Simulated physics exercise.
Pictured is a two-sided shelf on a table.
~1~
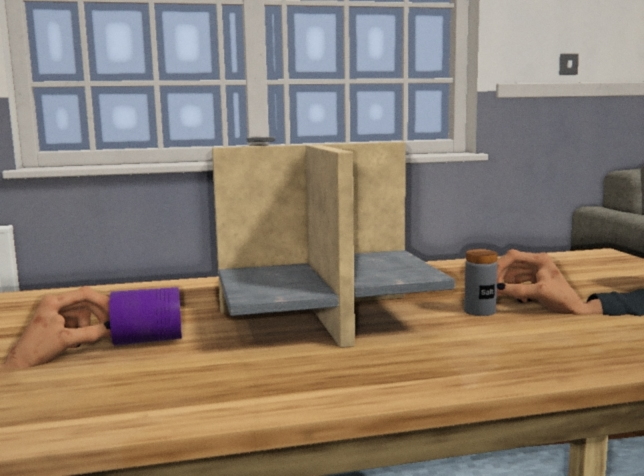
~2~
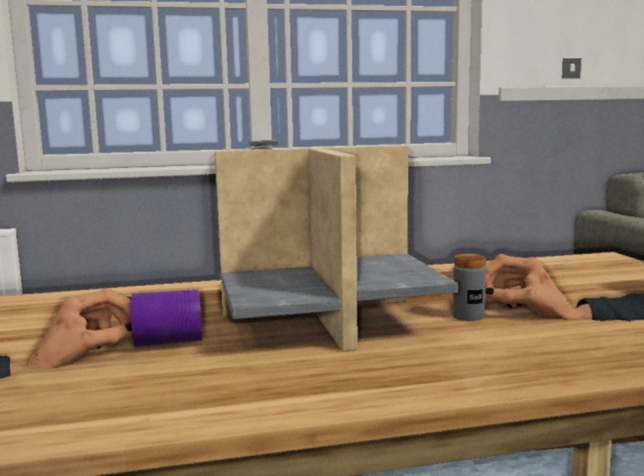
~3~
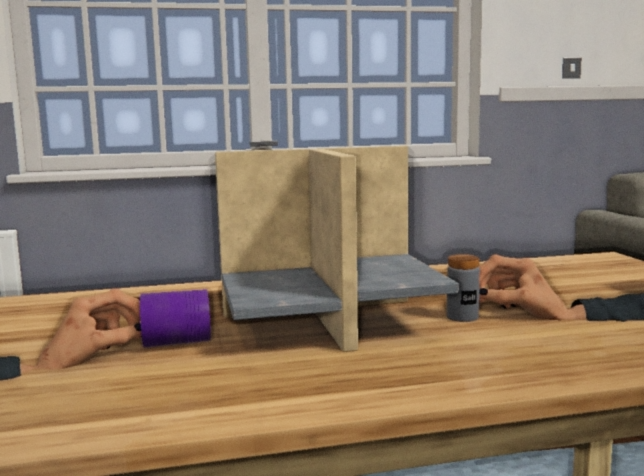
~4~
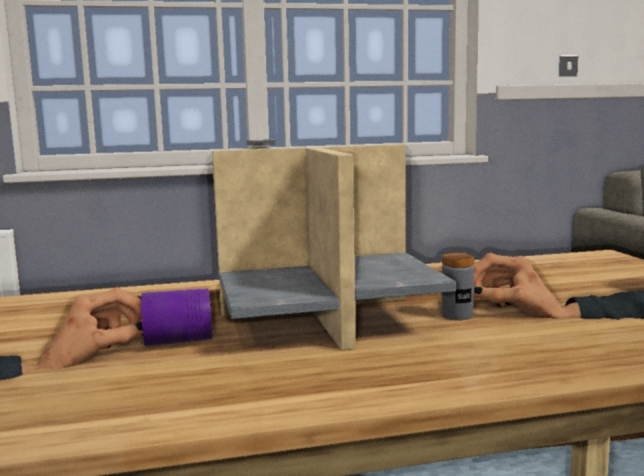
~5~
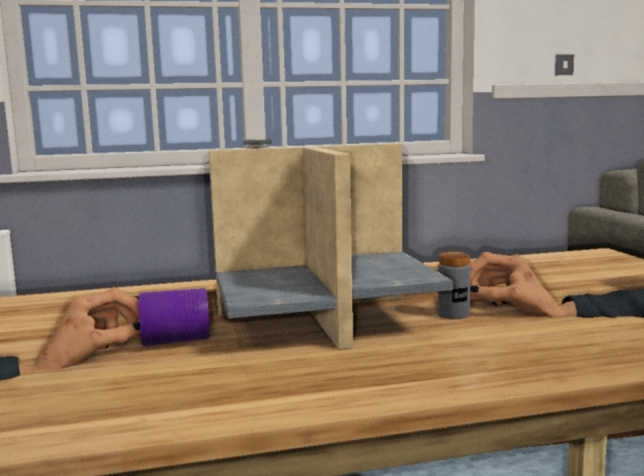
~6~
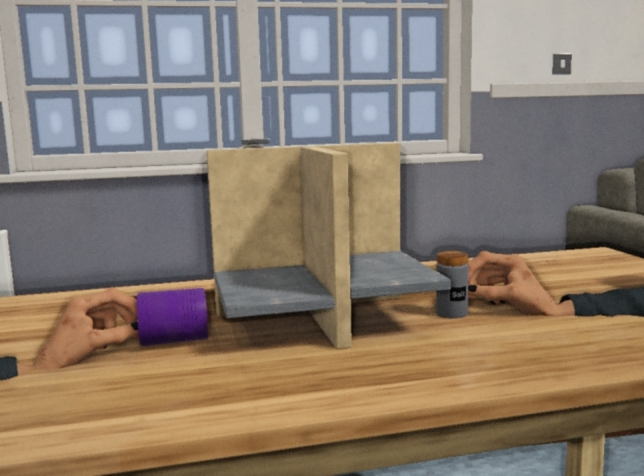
Two hands sliding a purple beaker and a grey shaker inward from either side of a two-sided shelf on a table.
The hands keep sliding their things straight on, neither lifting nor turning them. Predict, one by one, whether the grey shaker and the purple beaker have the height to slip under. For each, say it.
The grey shaker is stopped, the purple beaker is stopped.
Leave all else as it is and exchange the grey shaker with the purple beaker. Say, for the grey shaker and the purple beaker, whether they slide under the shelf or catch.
Grey shaker: Blocked. Purple beaker: Blocked.
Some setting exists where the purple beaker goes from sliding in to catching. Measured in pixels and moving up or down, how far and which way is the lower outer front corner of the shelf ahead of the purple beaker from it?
Some 12 pixels, up.
Then, 0.18 s later than the last frame, grey shaker sliding up to the opening near (449, 285); purple beaker sliding up to the opening near (177, 316).
Then, 0.24 s later than the last frame, grey shaker sliding up to the opening near (442, 286); purple beaker sliding up to the opening near (185, 315).
When it is over, the grey shaker stops at the shelf, near (439, 286); the purple beaker stops at the shelf, near (188, 315).
